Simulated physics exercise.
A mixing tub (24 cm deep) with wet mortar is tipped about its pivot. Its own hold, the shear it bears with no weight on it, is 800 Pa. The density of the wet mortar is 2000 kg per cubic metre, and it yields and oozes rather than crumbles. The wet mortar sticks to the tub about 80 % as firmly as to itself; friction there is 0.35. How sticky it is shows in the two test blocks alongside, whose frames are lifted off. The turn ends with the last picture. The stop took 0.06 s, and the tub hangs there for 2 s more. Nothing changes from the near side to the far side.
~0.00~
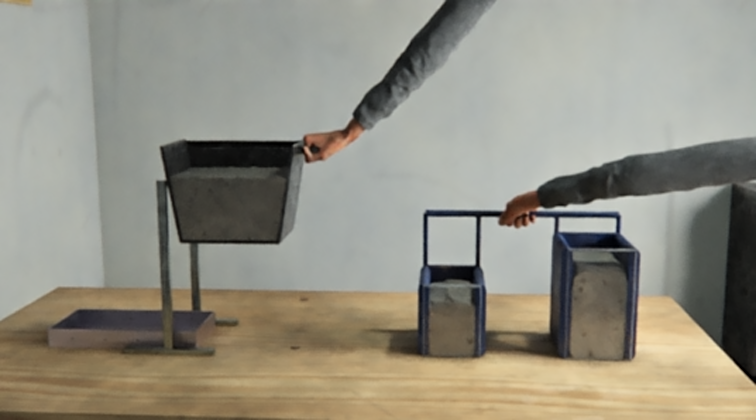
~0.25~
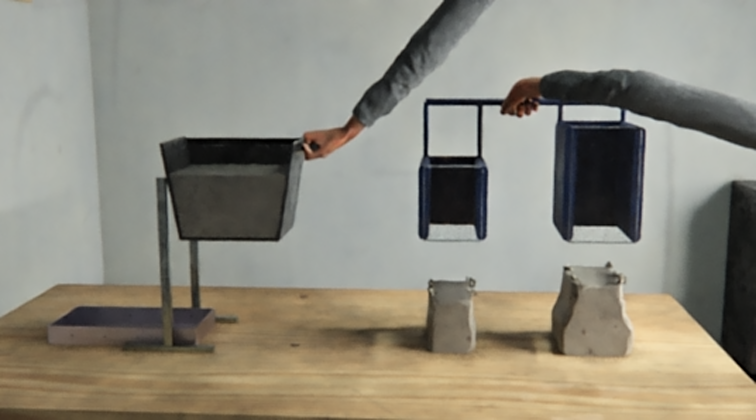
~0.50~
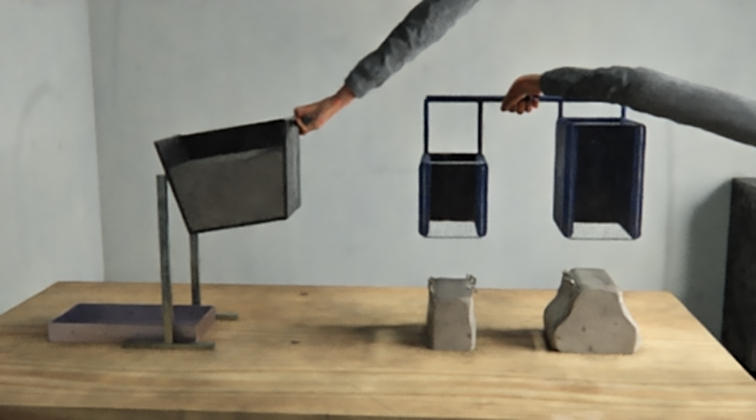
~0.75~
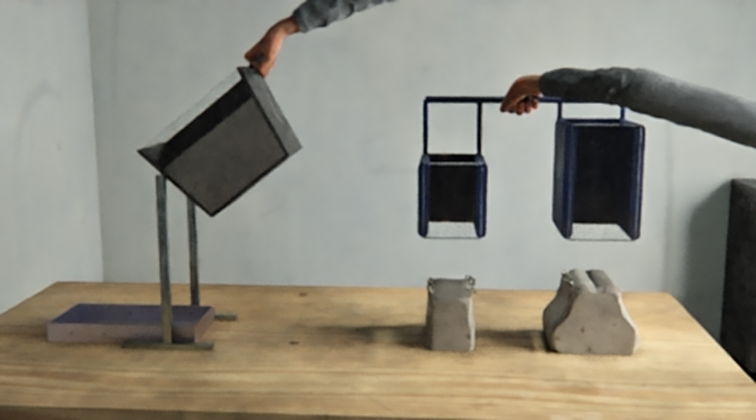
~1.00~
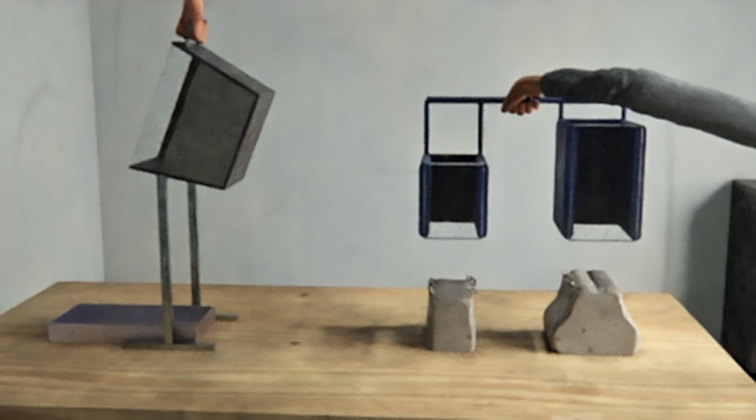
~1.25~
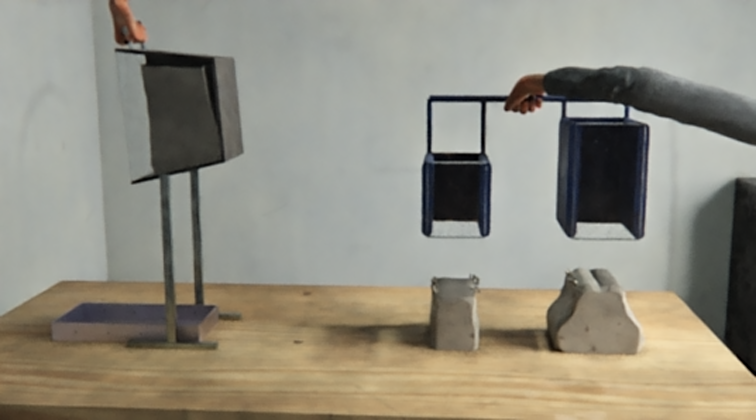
A dark tub of grey mortar on a metal stand at left and two grey blocks in joined blue moulds at right occupy a pale wooden table, seen from the front in a plain grey room. A sleeved arm lifts the moulds clear, and the larger block slumps and widens while the smaller keeps its shape. Another hand swings the tub's rim up and leftward until it stands on its side above a shallow tray.
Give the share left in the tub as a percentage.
The share left in the tub is near 37 %.
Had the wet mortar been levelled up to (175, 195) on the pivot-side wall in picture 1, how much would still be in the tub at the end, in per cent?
It would be near 55 %.
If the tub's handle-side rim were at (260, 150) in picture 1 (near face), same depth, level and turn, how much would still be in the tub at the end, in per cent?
Then about 65 %.
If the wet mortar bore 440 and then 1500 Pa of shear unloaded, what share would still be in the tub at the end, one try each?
In turn about 30 %, 45 %.
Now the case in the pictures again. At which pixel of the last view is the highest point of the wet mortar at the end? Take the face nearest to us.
At about (188, 131).
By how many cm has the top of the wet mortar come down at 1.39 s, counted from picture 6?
About 6 cm.
After 1.39 s, the tub is at 94 degrees and holds 95 %.
After 1.56 s, the tub is at 94 degrees and holds 52 %.
After 1.73 s, the tub is at 94 degrees and holds 39 %.
After 1.90 s, the tub is at 94 degrees and holds 37 %.
After 3.25 s, at the end, the tub is at 94 degrees and holds 37 %.
